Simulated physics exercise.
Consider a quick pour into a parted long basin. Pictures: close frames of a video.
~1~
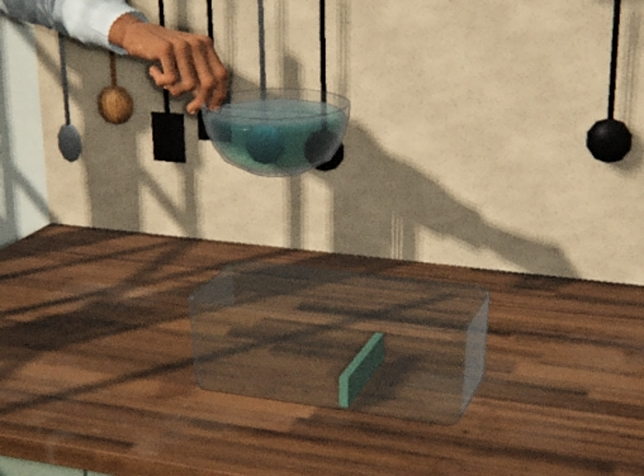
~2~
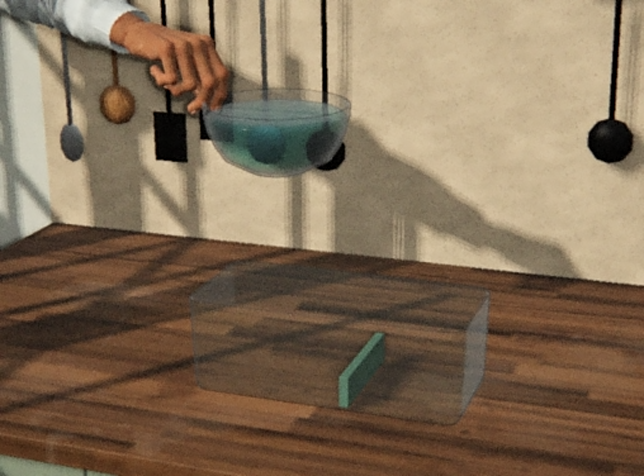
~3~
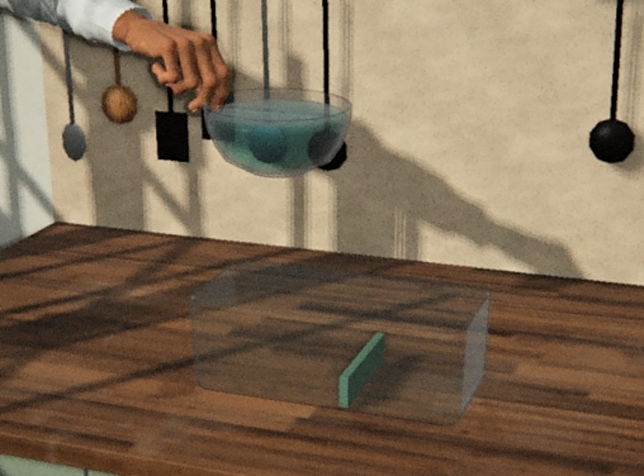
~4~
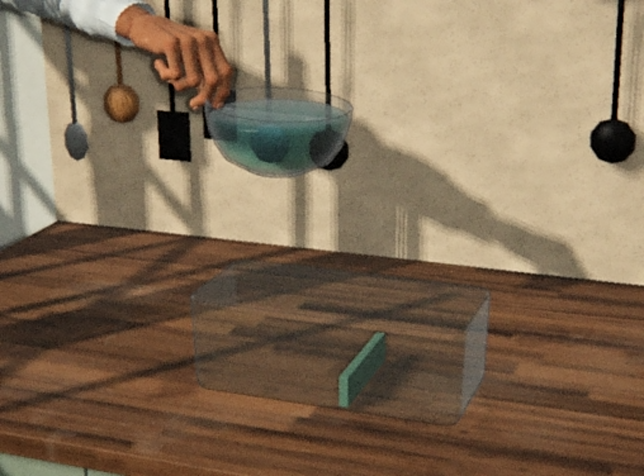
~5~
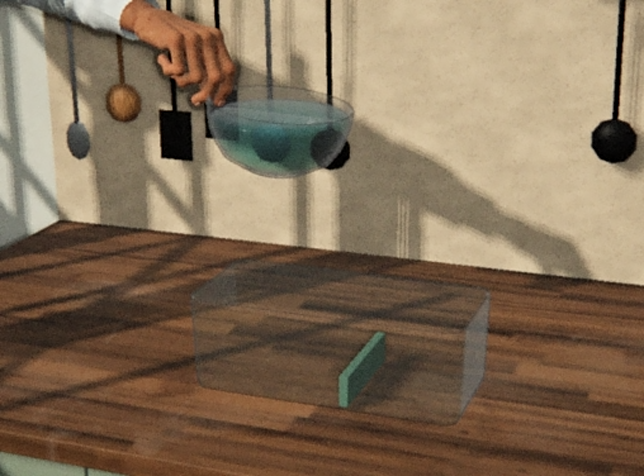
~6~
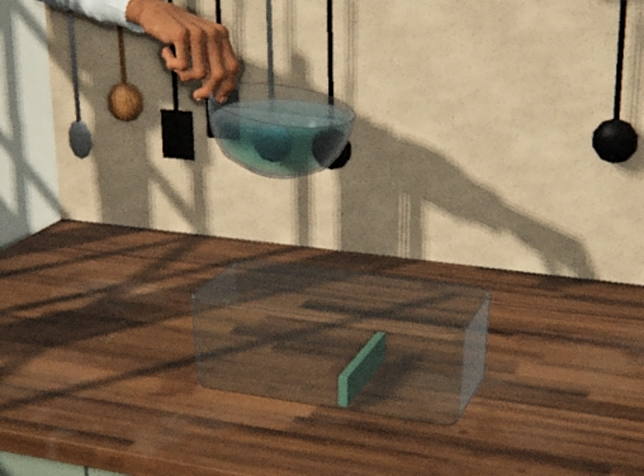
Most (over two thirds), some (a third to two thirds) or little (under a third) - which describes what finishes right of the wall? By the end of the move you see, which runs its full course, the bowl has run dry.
Most.
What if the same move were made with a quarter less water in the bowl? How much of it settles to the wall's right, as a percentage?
That works out to some 85 %.
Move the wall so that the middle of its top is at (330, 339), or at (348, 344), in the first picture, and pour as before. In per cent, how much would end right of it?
It works out to around 95 per cent for the first and around 95 per cent for the second.
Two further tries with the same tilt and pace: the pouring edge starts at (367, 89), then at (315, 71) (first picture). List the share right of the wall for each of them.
First place gives some 65 %, second place some 65 %.
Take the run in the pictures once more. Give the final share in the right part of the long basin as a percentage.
Something like 75 per cent, roughly.
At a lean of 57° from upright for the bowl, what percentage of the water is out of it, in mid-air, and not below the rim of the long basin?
I'd put it at roughly 35 percent of it.
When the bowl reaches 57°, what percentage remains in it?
50 per cent, approximately.
A moment on, the bowl is tipped part way and 52 per cent is still to pour, 1 is left of the wall and 10 right of it.
Next, the bowl is tipped on its side and 7 per cent is still to pour, 3 is left of the wall and 74 right of it.
Then the bowl is tipped on its side and 0 per cent is still to pour, 14 is left of the wall and 84 right of it.
Later the bowl is tipped on its side and 0 per cent is still to pour, 21 is left of the wall and 78 right of it.
Finally, 23 per cent lies left of the wall, 76 right of it and 1 outside.
